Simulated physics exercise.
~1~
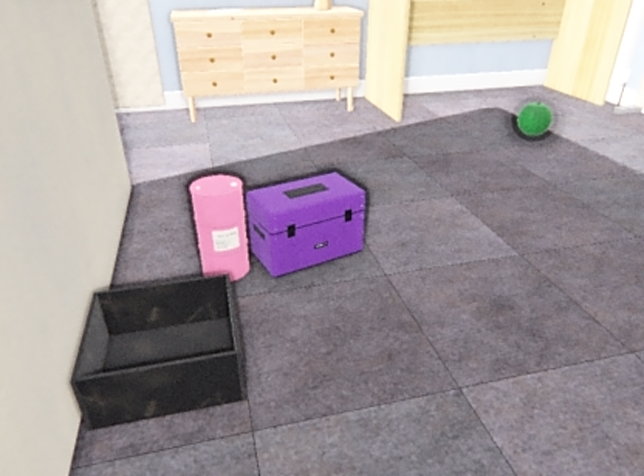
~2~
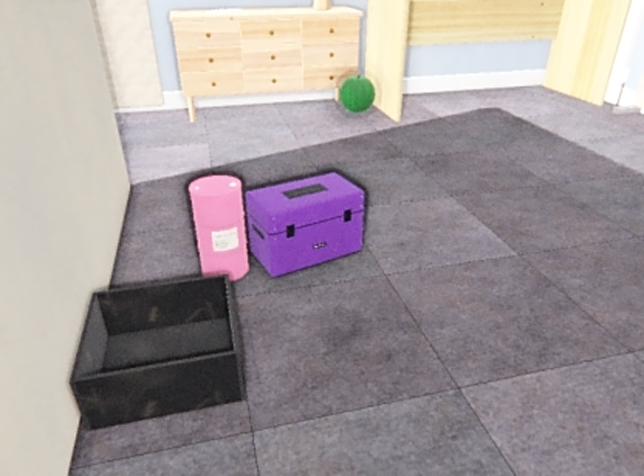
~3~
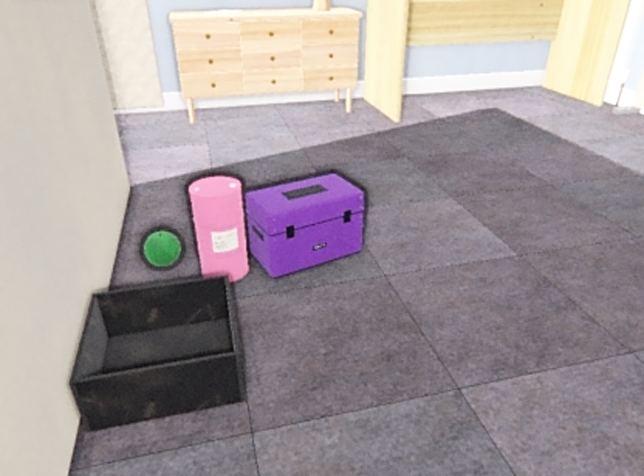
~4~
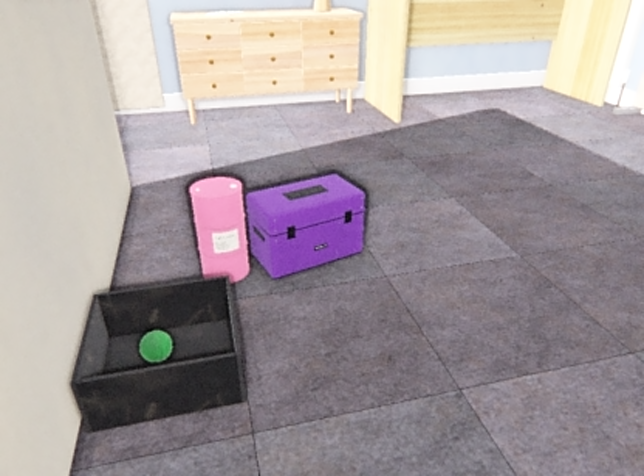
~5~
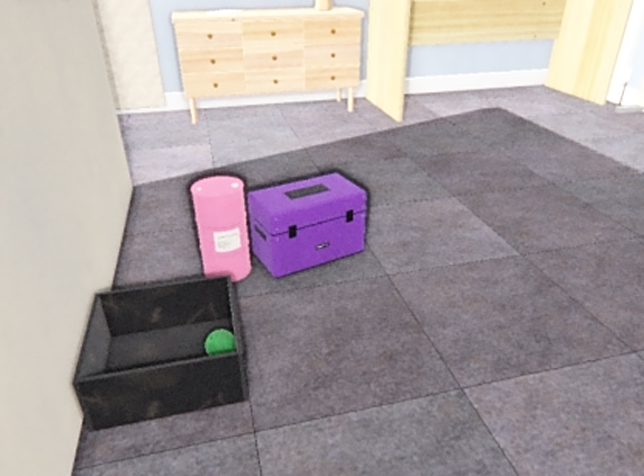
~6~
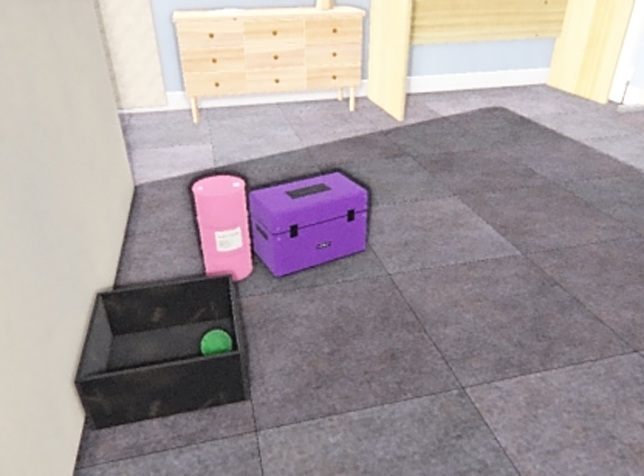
A green apple flies leftward across a room with grey floor tiles, seen from slightly above by a gently swaying camera. An open black box sits at the lower left beside a pale wall, with a pink canister and a purple toolbox standing just beyond it and a light wooden dresser at the back. The apple passes in front of the dresser, then appears lower, to the left of the canister. It drops into the box and shifts right, towards the box's right side. It ends resting inside, while the canister and toolbox stay in place.
